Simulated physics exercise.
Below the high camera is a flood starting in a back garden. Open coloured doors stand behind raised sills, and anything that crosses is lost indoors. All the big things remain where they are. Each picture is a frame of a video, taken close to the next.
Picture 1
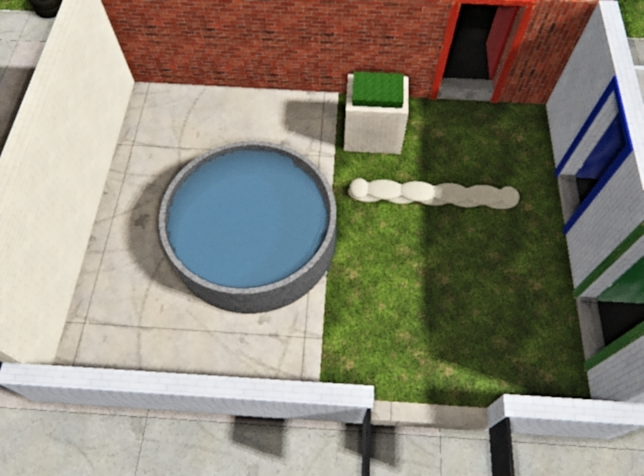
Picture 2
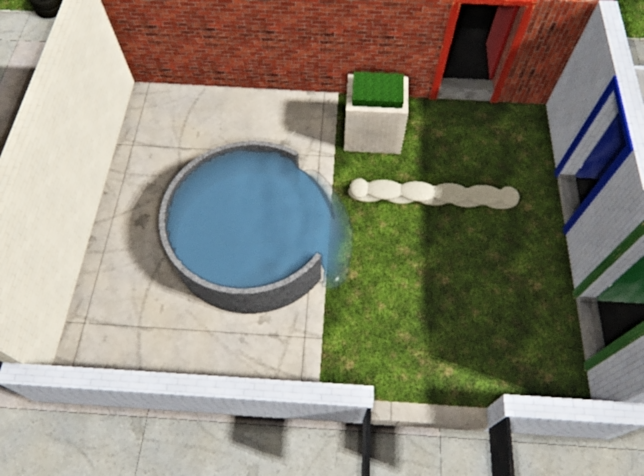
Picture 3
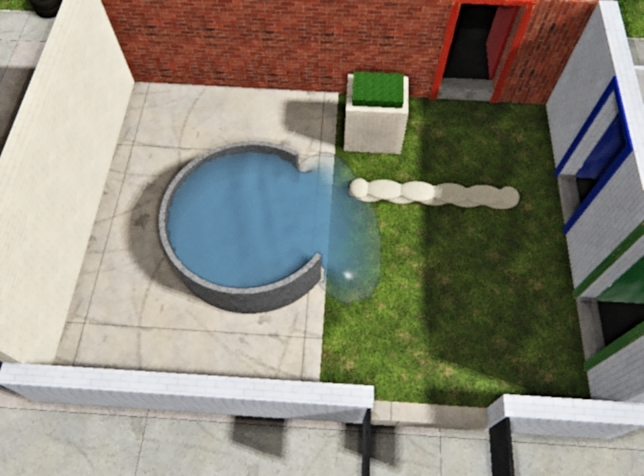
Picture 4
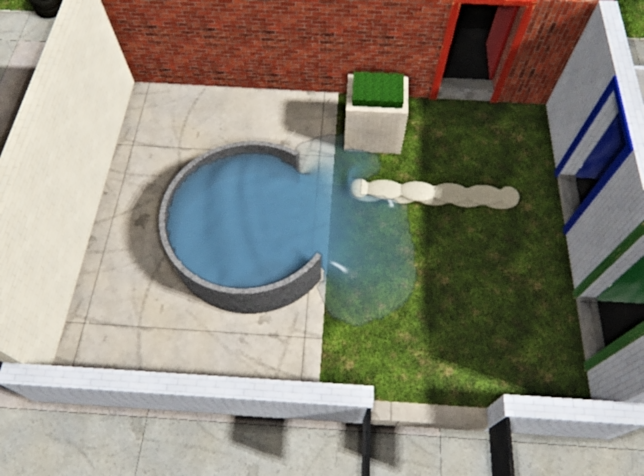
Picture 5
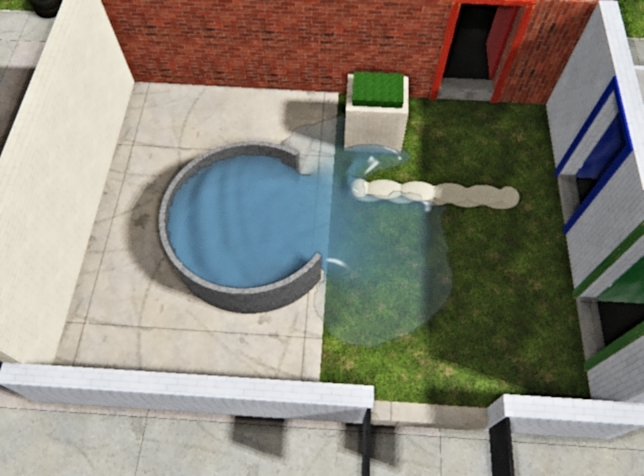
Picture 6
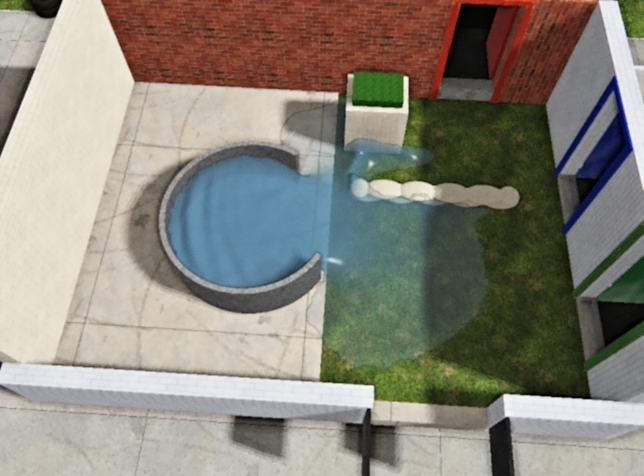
Round grey tank in a walled back garden breaking open on its right side, water pouring out and spreading across the grass.
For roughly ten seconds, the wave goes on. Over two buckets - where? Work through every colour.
In order: Blue door: More than two buckets, green door: More than two buckets, red door: Two buckets or fewer.
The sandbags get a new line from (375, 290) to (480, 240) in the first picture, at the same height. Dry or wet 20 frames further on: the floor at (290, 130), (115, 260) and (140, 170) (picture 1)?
Taking the three spots in order: Swamped, untouched, untouched.
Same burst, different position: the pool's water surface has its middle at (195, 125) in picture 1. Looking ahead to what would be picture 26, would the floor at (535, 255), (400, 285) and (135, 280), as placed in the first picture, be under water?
Result: Inundated; inundated; spared.
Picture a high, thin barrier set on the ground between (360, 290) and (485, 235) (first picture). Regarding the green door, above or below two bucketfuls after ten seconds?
In short: Green door keeps below it.
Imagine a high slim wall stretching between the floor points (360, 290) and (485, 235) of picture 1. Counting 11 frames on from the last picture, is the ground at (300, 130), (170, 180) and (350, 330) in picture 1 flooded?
Reading them off in sequence: Swamped, spared, swamped.
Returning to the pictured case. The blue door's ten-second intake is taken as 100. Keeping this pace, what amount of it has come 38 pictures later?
It would be roughly 85 percent of the ten-second total.
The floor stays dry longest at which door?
Last in line is the red-painted one.
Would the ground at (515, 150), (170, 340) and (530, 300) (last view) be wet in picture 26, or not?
Same order as asked: Drenched; dry as before; drenched.
A moment on, water covers 35 % of the floor; the blue door wet at the sill, nothing in, the green door not reached, the red door not reached.
Next, water covers 55 % of the floor; the blue door under two buckets in, the green door under two buckets in, the red door not reached.
Then, water covers 65 % of the floor; the blue door over two buckets in, the green door over two buckets in, the red door wet at the sill, nothing in.
Later, water covers 80 % of the floor; the blue door far over two buckets in, the green door far over two buckets in, the red door wet at the sill, nothing in.
In the end, water covers 95 % of the floor; the blue door far over two buckets in, the green door far over two buckets in, the red door wet at the sill, nothing in.
